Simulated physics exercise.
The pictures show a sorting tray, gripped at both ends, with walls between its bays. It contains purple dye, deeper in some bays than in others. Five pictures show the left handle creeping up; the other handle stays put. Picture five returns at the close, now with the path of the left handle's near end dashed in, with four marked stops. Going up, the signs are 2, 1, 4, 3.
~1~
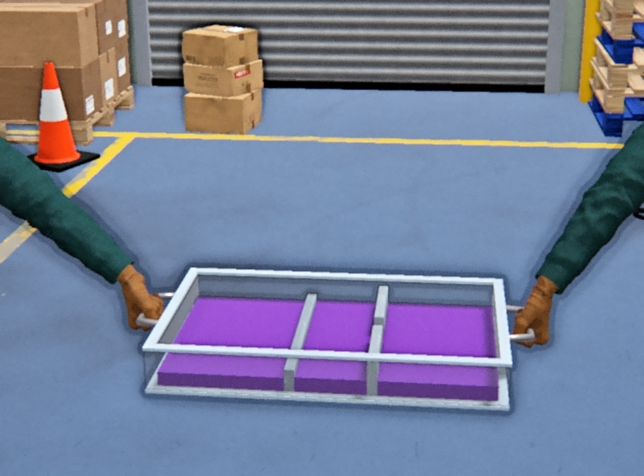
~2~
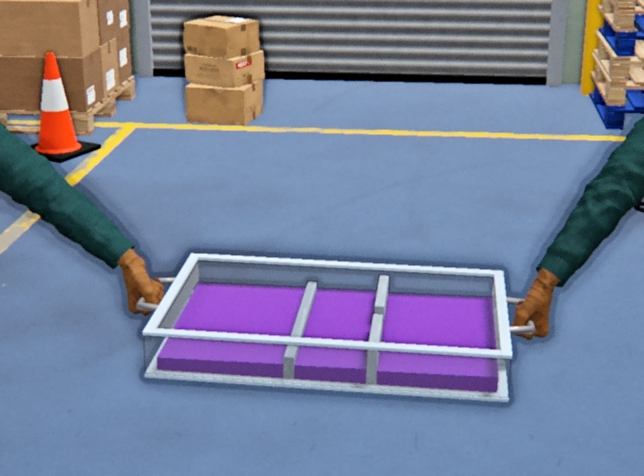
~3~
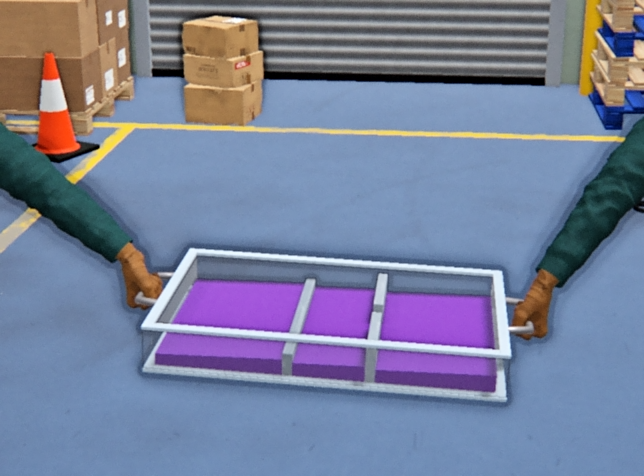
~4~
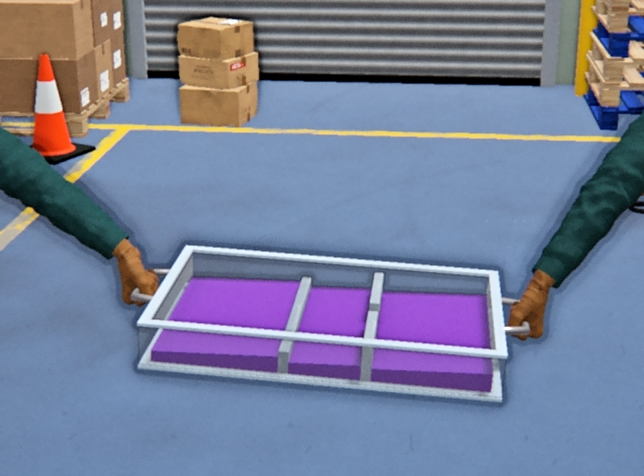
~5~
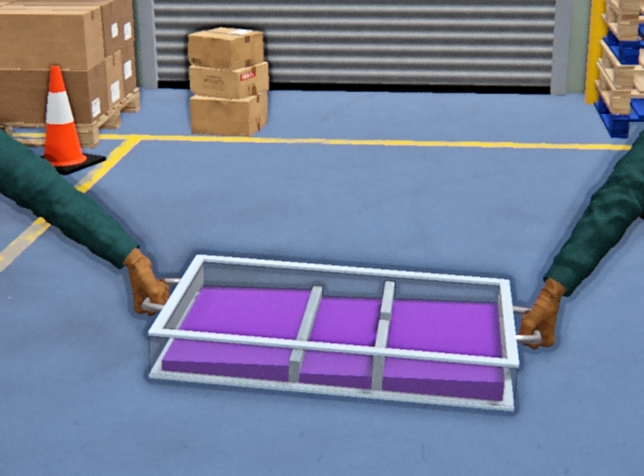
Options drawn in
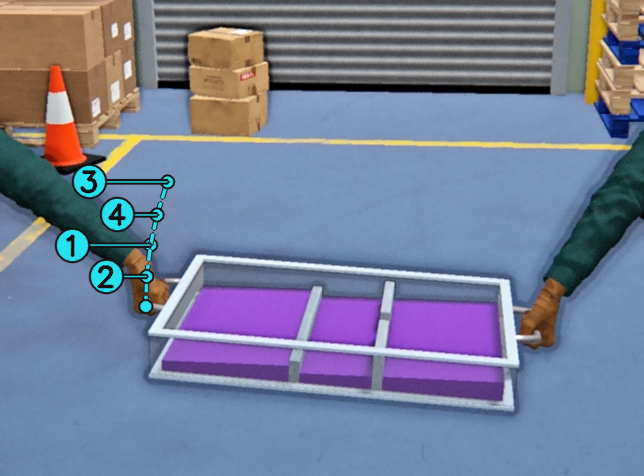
Two hands in green sleeves held a clear, white-edged tray of purple dye, split into three bays, above a blue warehouse floor and tilted it very slightly down to the right.
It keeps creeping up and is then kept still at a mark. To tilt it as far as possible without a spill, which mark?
That is mark 1.
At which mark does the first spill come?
That would be 4.
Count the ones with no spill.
Two of them.
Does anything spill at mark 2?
No, that is safe.
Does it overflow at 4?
Yes, it does.
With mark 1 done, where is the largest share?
The right bay.
On the marked copy, 1 at (150, 245); 2 at (146, 276); 3 at (167, 181); 4 at (157, 214).
Choosing 1, nothing spills; the right bay holds the most.
Choosing 2, nothing spills; the right bay holds the most.
Choosing 3, about 35 % goes over the rim.
Choosing 4, about 14 % goes over the rim.
